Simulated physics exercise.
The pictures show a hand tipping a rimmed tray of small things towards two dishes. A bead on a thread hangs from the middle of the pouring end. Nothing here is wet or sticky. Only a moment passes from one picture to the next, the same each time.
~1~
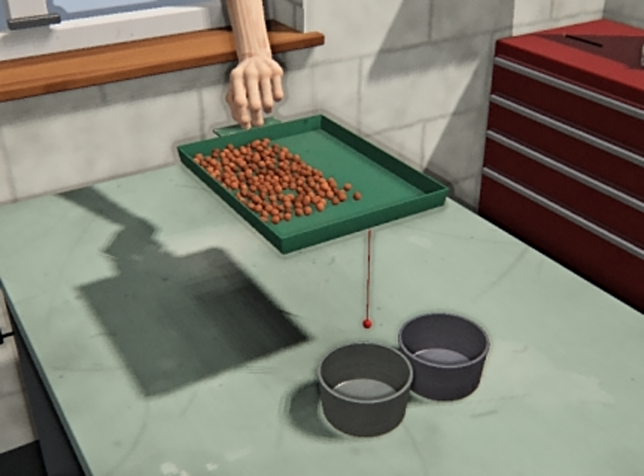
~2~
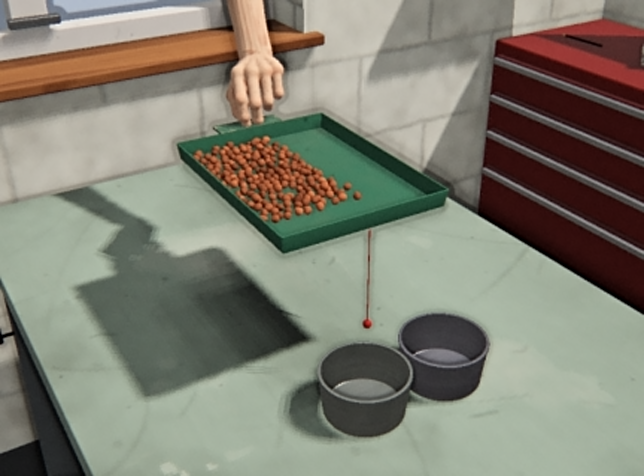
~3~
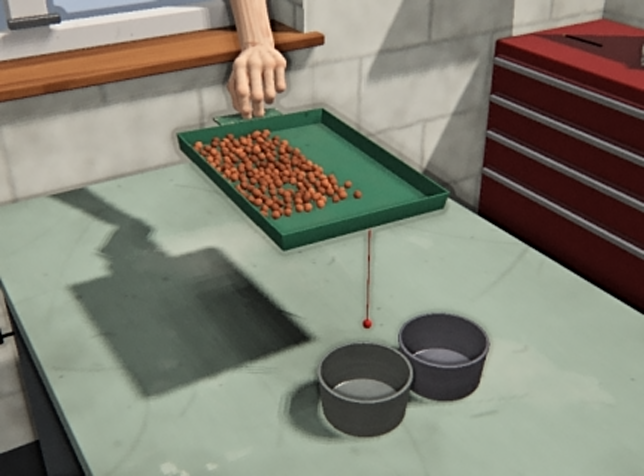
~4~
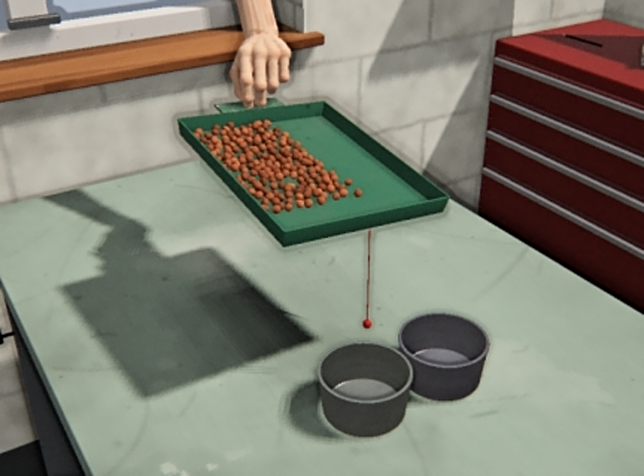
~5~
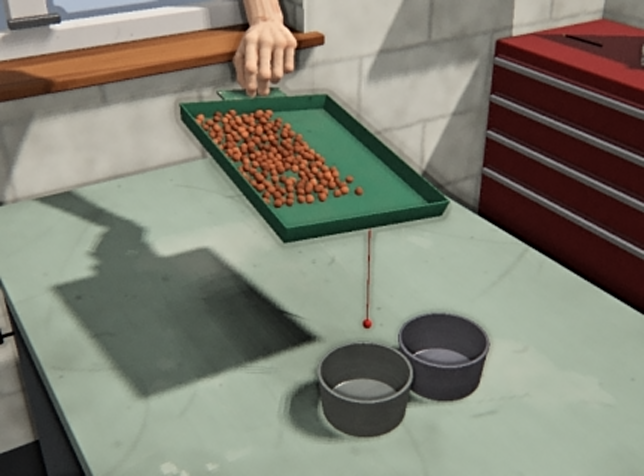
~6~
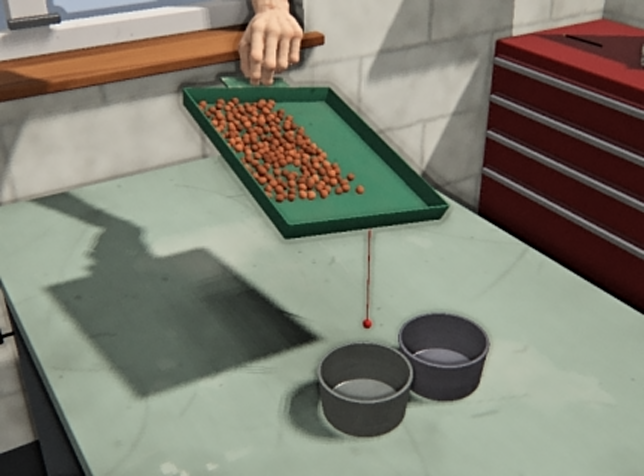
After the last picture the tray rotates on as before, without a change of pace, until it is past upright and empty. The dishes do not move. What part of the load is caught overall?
The two hold under half of the load.
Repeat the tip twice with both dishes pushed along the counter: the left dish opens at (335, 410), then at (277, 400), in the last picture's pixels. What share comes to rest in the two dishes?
In turn 0 and 0 in a hundred.
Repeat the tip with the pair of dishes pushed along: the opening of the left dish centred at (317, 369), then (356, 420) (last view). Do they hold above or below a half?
First below a half, then the smaller part.
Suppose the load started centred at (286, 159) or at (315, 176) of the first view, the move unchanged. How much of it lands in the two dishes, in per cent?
About 20 and 30 per cent.
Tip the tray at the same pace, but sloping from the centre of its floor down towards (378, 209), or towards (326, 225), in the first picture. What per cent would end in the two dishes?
About 70 and 50 per cent.
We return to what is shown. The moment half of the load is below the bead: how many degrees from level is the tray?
Near 115 degrees.
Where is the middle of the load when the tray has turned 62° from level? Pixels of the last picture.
At about (402, 192).
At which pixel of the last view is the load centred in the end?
Around (431, 346).
Just after the last frame, tray tipped steeply; almost all on the tray; about a tenth in the air.
A moment on, tray tipped past a quarter turn; the larger part on the tray; about a tenth in the right dish; roughly a quarter outside both.
Further on, tray tipped past a quarter turn; just a few in the left dish; roughly a third in the right dish; roughly two thirds outside both.
When it is over, tray tipped past a quarter turn; just a few in the left dish; roughly a third in the right dish; roughly two thirds outside both.
